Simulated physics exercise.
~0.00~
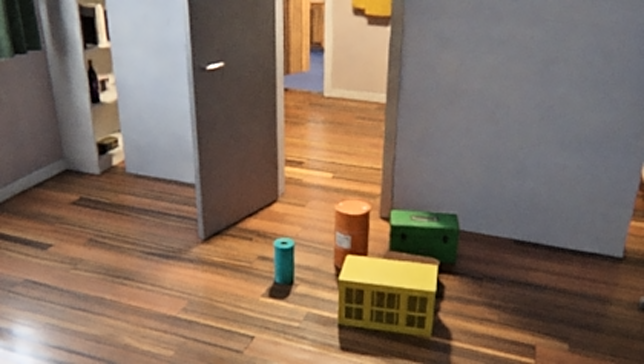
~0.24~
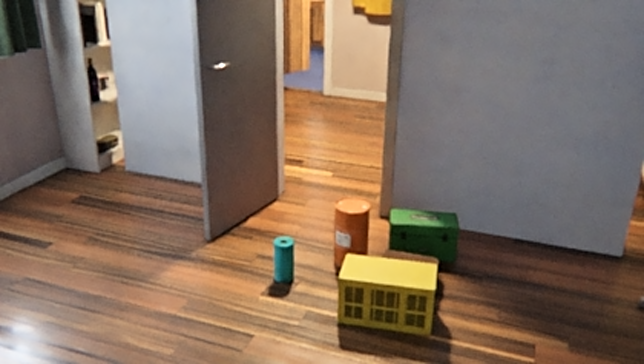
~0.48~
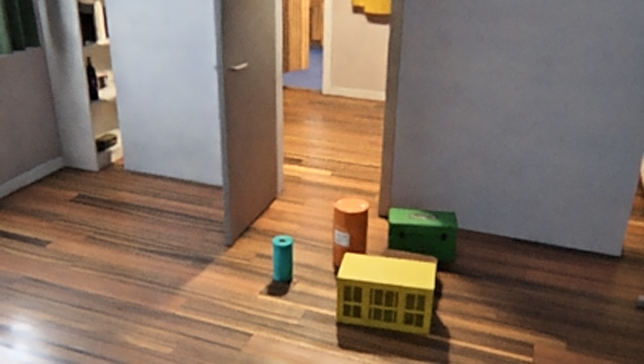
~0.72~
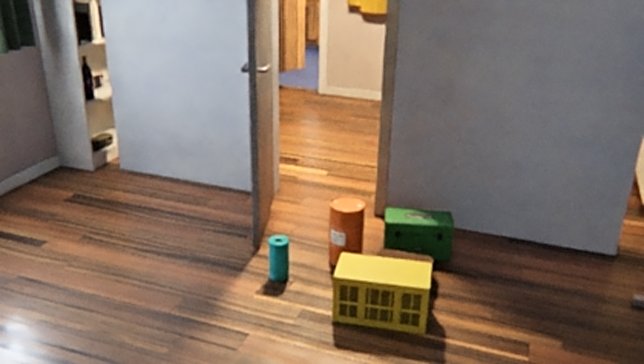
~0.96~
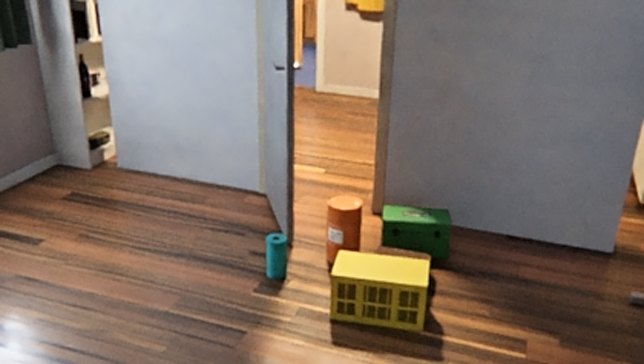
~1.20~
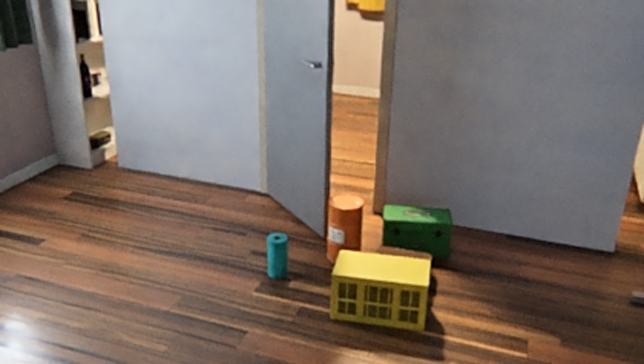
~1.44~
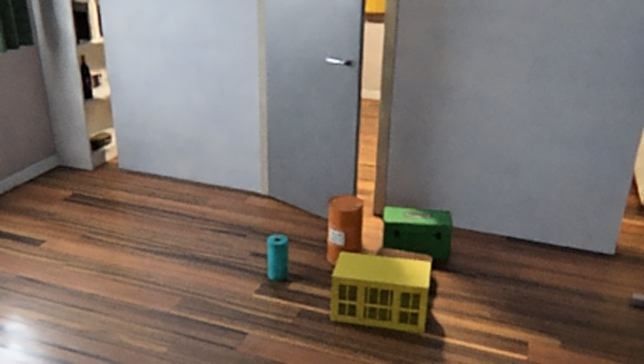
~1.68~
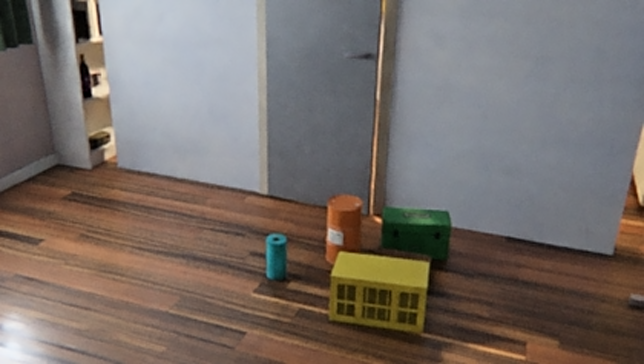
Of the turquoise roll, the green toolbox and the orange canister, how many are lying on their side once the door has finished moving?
None of them are. The roll, the toolbox and the canister all still stand upright where they were at the start.
